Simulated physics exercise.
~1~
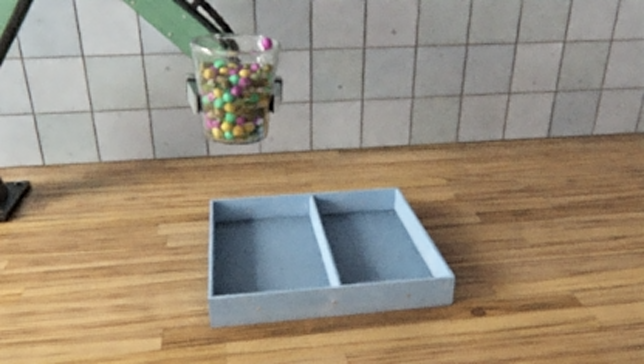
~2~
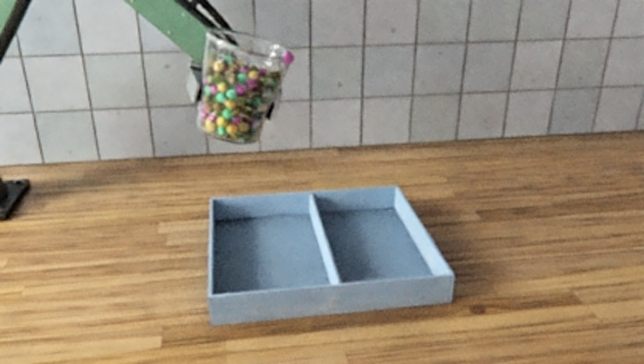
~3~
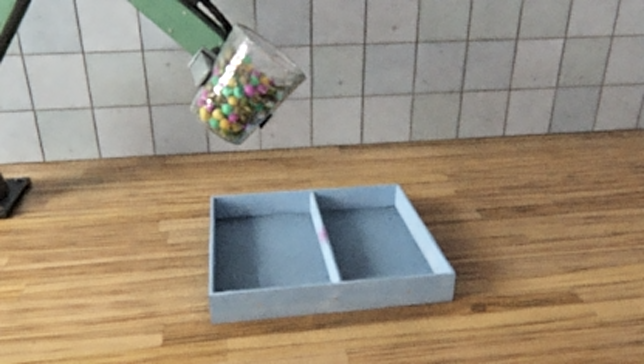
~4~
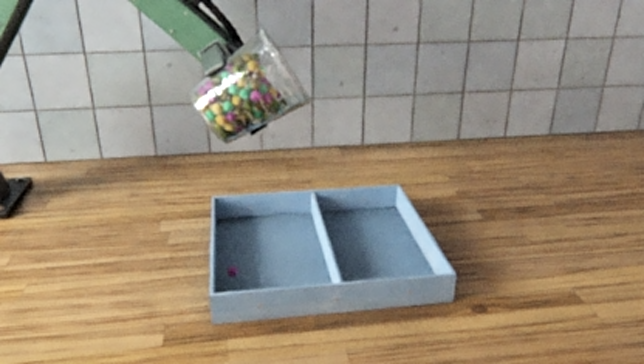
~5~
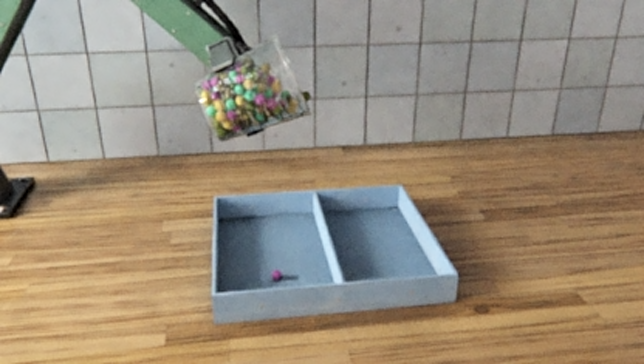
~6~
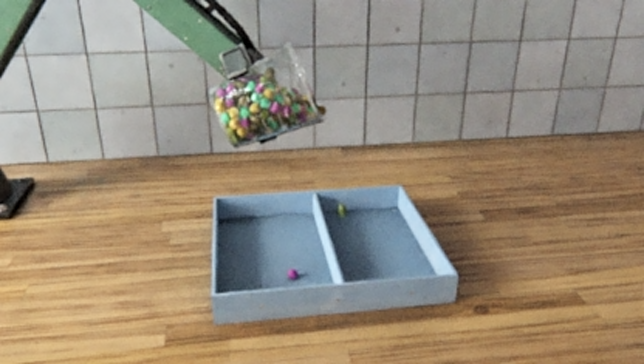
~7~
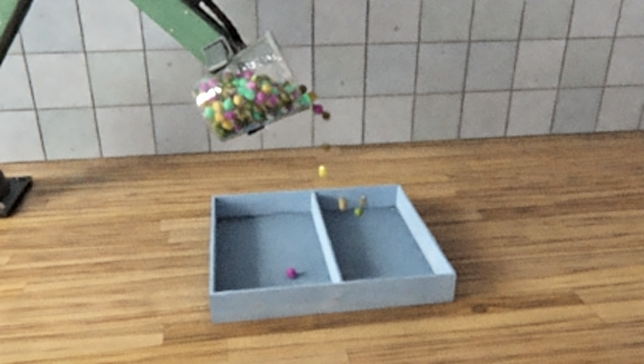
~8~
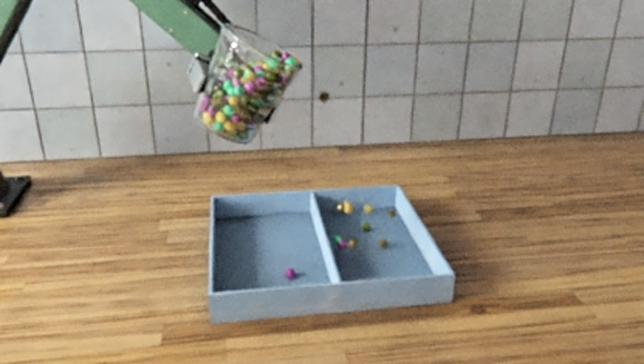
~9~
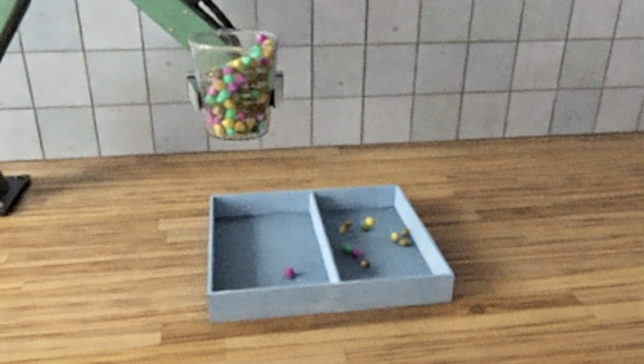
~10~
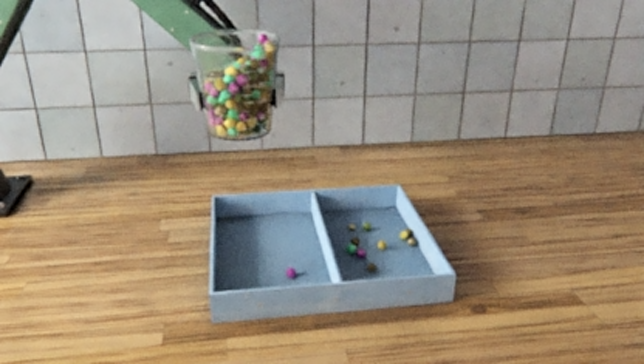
Green robot arm tipping a clear cup of colourful sweets over a divided blue tray, spilling a few, then returning it upright, still mostly full.
